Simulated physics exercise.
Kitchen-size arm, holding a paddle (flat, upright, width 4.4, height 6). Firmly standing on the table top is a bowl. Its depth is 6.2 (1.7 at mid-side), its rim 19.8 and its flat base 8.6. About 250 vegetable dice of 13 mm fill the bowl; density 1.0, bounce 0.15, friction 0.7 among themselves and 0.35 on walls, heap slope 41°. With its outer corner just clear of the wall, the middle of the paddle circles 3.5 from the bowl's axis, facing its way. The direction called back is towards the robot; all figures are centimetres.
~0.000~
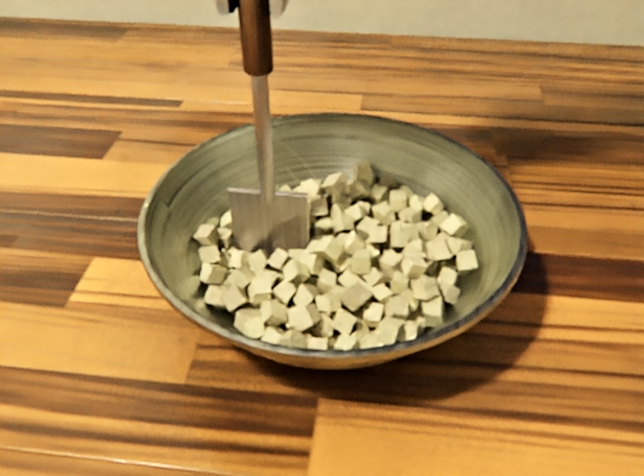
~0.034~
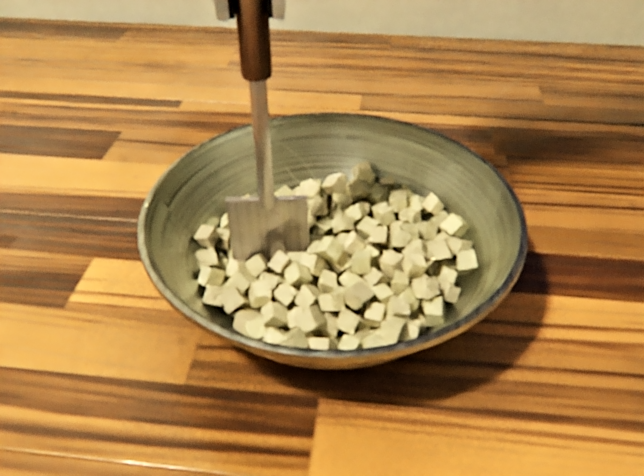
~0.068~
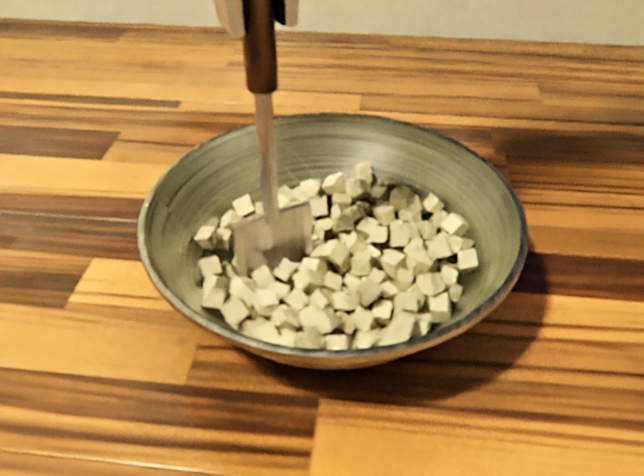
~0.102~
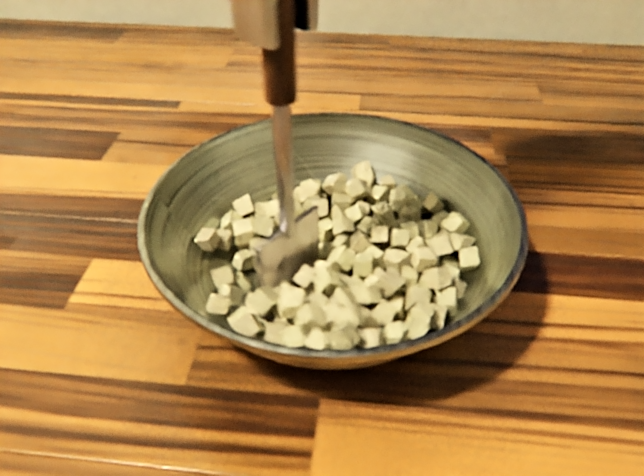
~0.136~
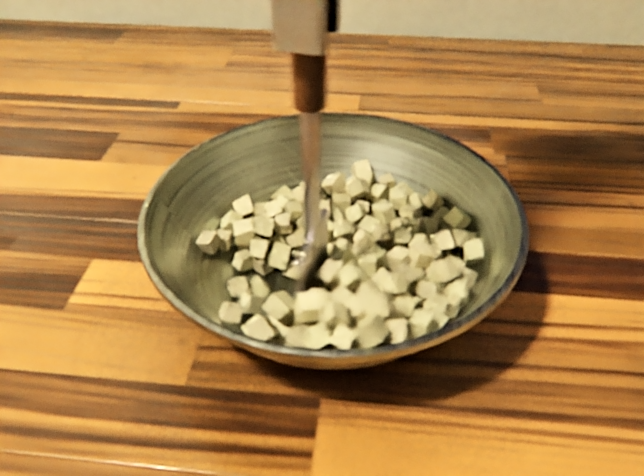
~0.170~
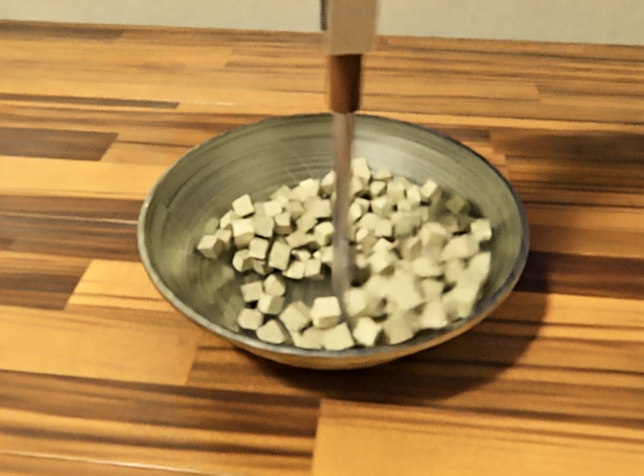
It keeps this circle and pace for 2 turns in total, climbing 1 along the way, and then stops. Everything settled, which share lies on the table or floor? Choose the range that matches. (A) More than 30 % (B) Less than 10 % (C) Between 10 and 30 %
The answer is C.
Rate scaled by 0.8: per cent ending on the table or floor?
Some 20 in a hundred.
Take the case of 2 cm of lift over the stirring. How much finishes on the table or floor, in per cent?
My guess is close to 20 per cent.
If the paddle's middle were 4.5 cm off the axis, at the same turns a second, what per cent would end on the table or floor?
That would come to roughly 40 percent.
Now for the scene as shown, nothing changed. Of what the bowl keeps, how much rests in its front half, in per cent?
Roughly 60 per cent.
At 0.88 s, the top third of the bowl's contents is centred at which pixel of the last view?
(393, 188).
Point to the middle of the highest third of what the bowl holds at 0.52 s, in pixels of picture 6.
About (219, 216) in the last picture.
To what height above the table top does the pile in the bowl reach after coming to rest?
Height: Roughly 7.0 cm.
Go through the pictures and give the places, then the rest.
The first frame shows paddle neck at (266, 168), 0° round; upper third of the load around (356, 250), from x 205 to 465, top at y 170; 254 in the bowl.
The second frame shows paddle neck at (265, 175), 10° round; upper third of the load around (350, 256), from x 205 to 465, top at y 170.
The third frame shows paddle neck at (270, 189), 33° round; upper third of the load around (351, 268), from x 210 to 465, top at y 170.
The fourth frame shows paddle neck at (286, 202), 56° round; upper third of the load around (358, 290), from x 210 to 470, top at y 170.
The fifth frame shows paddle neck at (312, 210), 79° round; upper third of the load around (370, 290), from x 210 to 475, top at y 170.
The sixth frame shows paddle neck at (342, 211), 103° round; upper third of the load around (407, 283), from x 210 to 480, top at y 170; 254 in the bowl.
After 0.52 s, 344° round, highest piece 8 above the table; 212 in the bowl, 36 on the table or floor, 6 in flight or on the tool.
After 0.88 s, 226° round, highest piece 7 above the table; 204 in the bowl, 49 on the table or floor, 1 in flight or on the tool.
After 1.25 s, 0° round, highest piece 7 above the table; 197 in the bowl, 57 on the table or floor.
After 1.95 s, 0° round, highest piece 7 above the table; 197 in the bowl, 57 on the table or floor.
At rest, 197 in the bowl, 57 on the table or floor. That is 22 % on the table or floor.
